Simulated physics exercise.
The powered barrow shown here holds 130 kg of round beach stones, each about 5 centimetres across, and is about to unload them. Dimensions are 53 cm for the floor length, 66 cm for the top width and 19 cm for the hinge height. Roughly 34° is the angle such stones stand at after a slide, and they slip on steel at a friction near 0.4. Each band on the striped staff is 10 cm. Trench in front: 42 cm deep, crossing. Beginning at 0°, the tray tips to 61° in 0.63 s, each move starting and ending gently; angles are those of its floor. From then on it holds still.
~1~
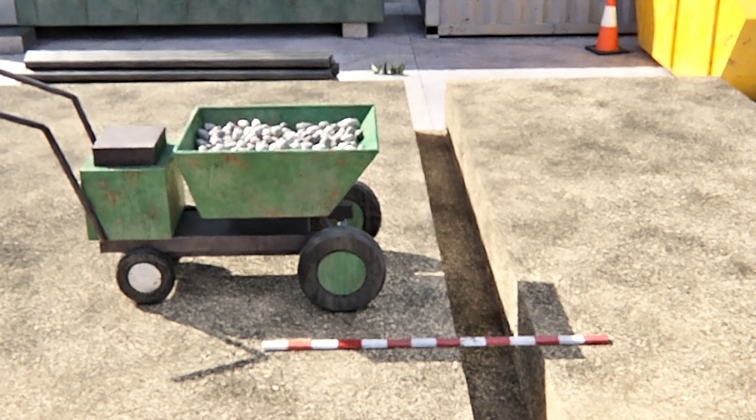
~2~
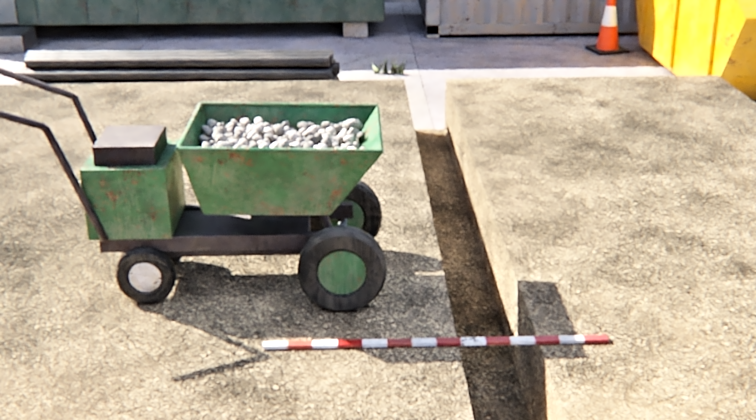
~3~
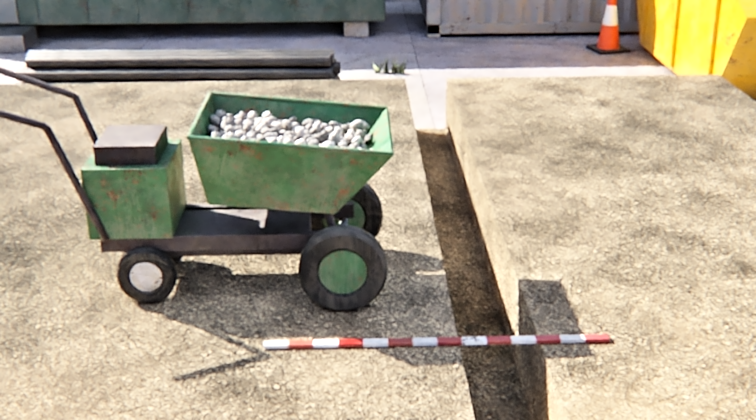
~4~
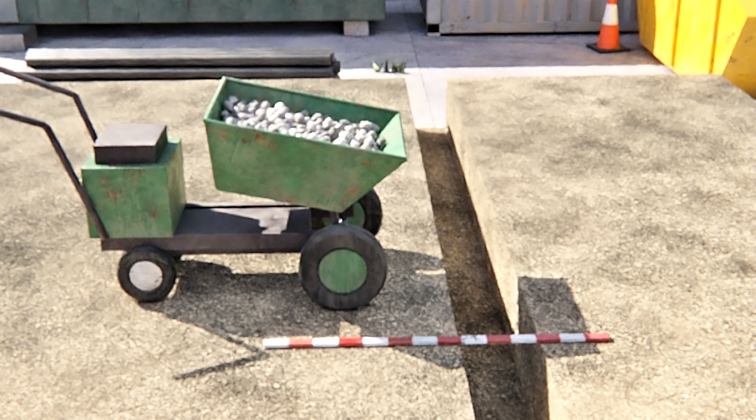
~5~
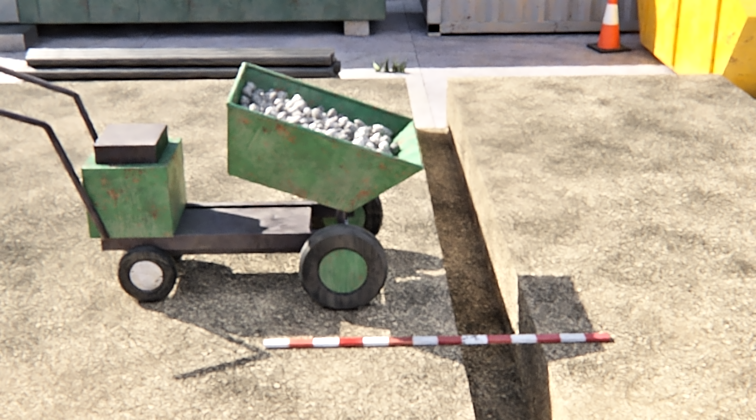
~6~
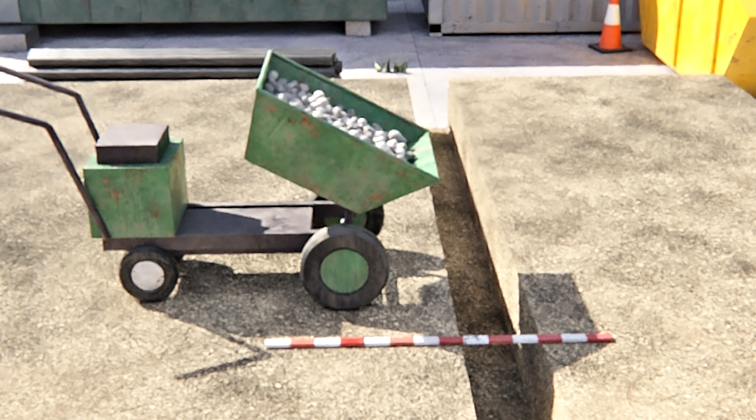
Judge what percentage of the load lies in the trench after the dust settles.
About 44 %.
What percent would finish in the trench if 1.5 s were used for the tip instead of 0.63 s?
It would come to roughly 60 per cent.
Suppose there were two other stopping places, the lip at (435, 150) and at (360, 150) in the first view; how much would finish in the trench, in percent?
I'd say some 10 per cent and some 50 per cent.
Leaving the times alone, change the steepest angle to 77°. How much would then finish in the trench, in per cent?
Some 50% would finish there.
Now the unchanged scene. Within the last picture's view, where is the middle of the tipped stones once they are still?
(517, 271).
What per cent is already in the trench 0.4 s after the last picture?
At that moment: Approx. 10 %.
Then, 0.2 s after the last picture the floor is at 51°, 100 % in the tray; the foremost stones are at (445, 190).
Then, 0.4 s after the last picture the floor is at 61°, 86 % in the tray, 12 % in the trench, 2 % past the trench; the foremost stones are at (540, 265).
Then, 0.8 s after the last picture the floor is at 61°, 39 % in the tray, 19 % in the trench, 42 % past the trench; the foremost stones are at (673, 266).
Then, 2.7 s after the last picture the floor is at 61°, 13 % in the tray, 44 % in the trench, 44 % past the trench; the foremost stones are past the picture's edge.
